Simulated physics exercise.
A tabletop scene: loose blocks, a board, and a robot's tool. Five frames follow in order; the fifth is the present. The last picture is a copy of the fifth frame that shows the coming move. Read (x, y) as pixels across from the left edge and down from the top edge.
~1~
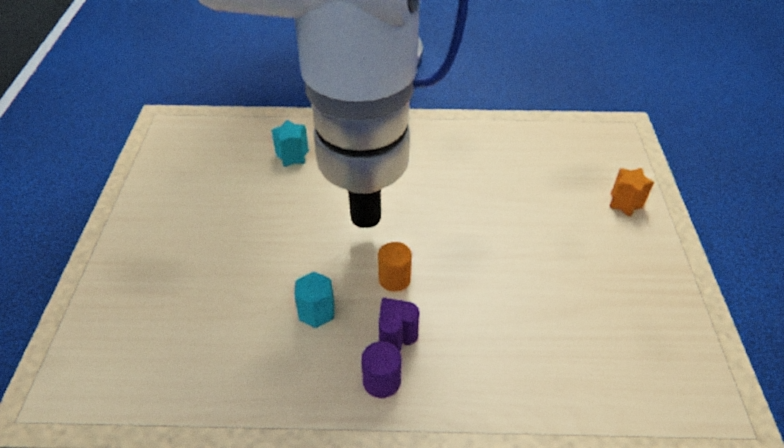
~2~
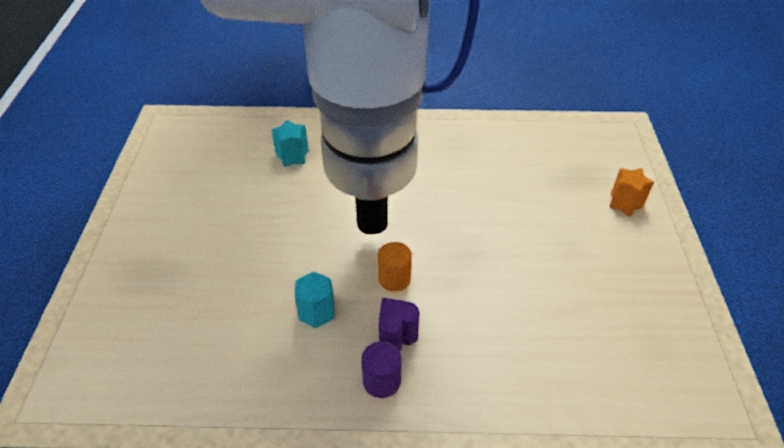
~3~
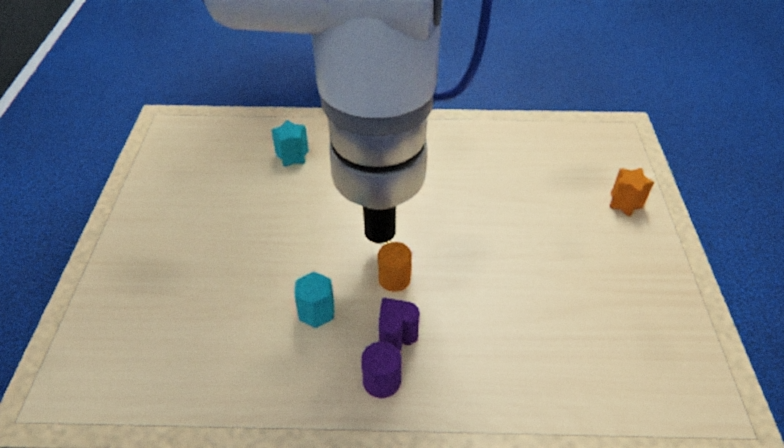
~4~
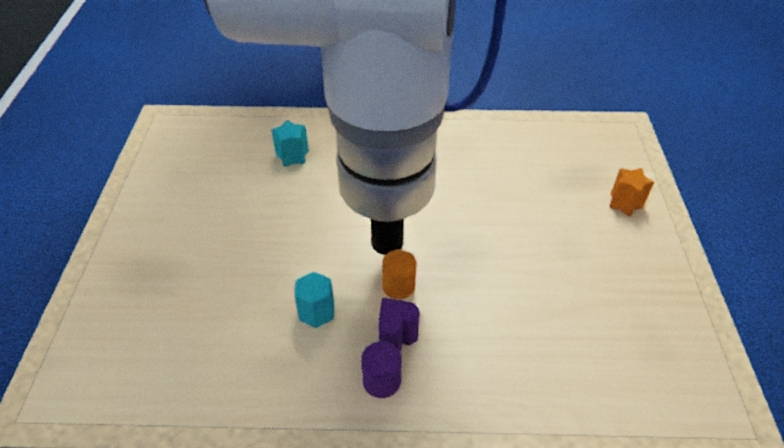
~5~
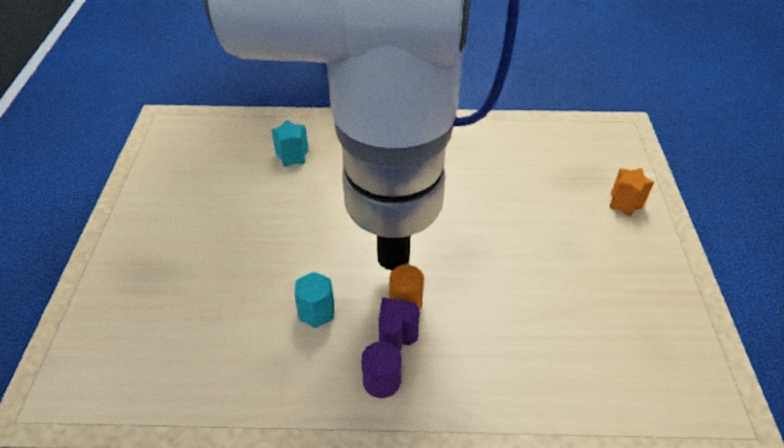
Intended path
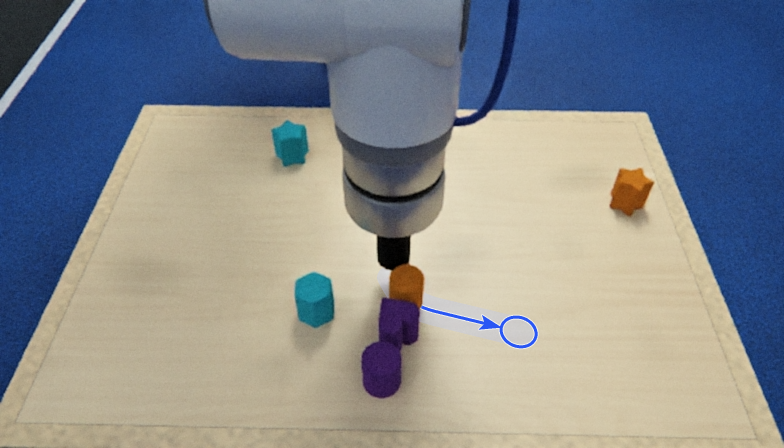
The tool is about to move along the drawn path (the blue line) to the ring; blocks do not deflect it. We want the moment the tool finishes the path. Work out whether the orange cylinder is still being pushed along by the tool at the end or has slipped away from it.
That block drops off.
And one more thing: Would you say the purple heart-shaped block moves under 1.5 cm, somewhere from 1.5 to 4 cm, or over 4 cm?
Final distance: Less than 1.5 cm.
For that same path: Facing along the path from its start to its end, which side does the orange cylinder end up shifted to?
My prediction: Rightwards.
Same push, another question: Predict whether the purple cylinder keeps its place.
It is untouched.
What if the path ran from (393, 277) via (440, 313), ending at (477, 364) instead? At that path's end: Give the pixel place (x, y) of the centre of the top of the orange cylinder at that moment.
About (450, 357).
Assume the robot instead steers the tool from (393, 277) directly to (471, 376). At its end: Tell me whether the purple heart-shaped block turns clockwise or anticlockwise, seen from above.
I'd predict that, seen from above, the purple heart-shaped block rotates clockwise.
Drawn move, from (393, 277) over (422, 307) and (469, 320) to (519, 332).
What follows on the original path. One third of the way, tool (424, 289); purple heart-shaped block (402, 324), turned 40° clockwise; orange cylinder (436, 311).
Two thirds of the way, tool (475, 302); purple heart-shaped block (402, 324), turned 40° clockwise; orange cylinder (455, 322).
At the end, tool (524, 313); turquoise six-sided block still; purple cylinder still; purple heart-shaped block (402, 324), turned 40° clockwise; orange cylinder (455, 322).
